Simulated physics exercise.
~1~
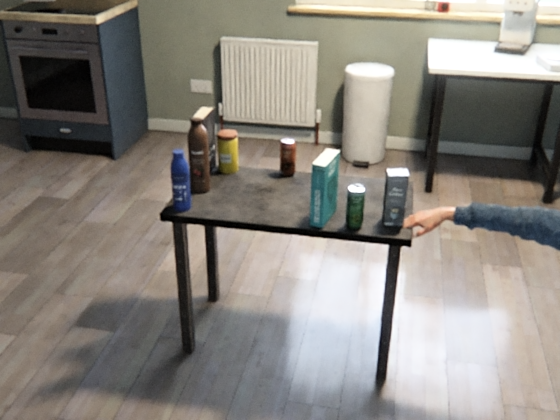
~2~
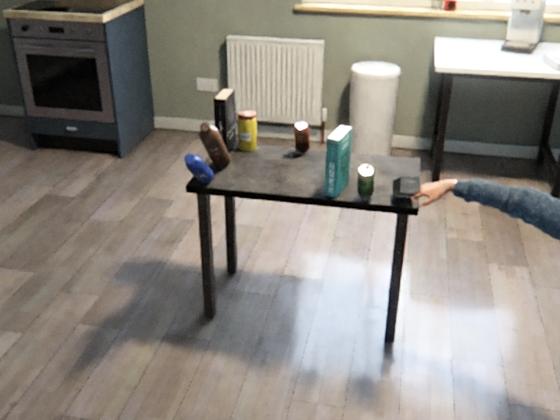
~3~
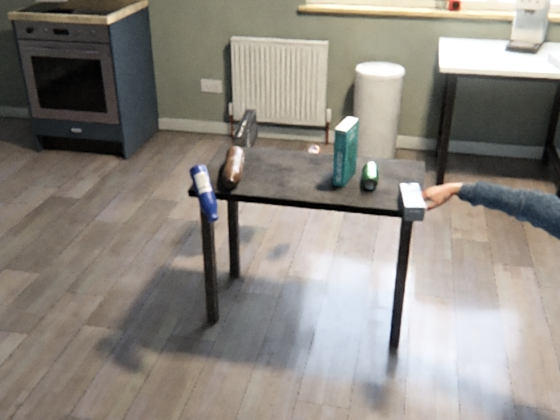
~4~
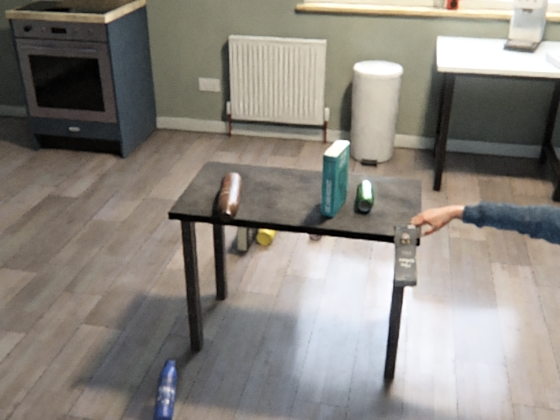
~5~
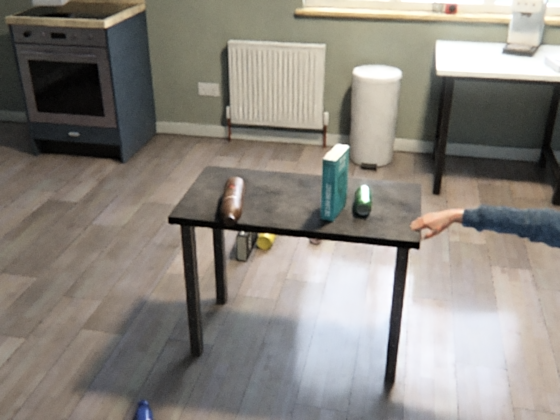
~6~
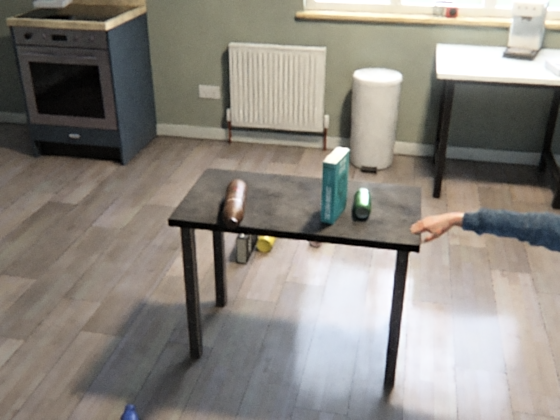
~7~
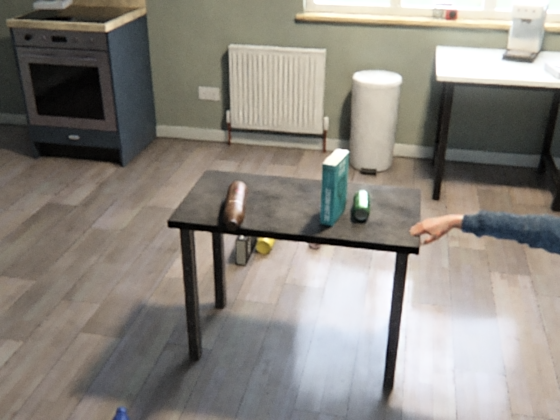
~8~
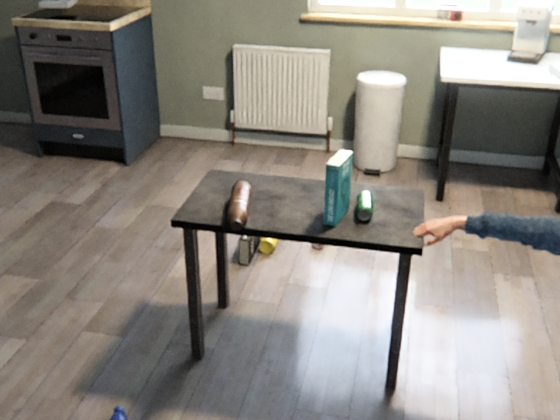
The clip shows a hand at the right edge of a dark table jolting it, toppling bottles, a jar, cartons and cans, several of which drop to the floor as a blue bottle rolls left, leaving a brown bottle and green can lying beside an upright turquoise book.
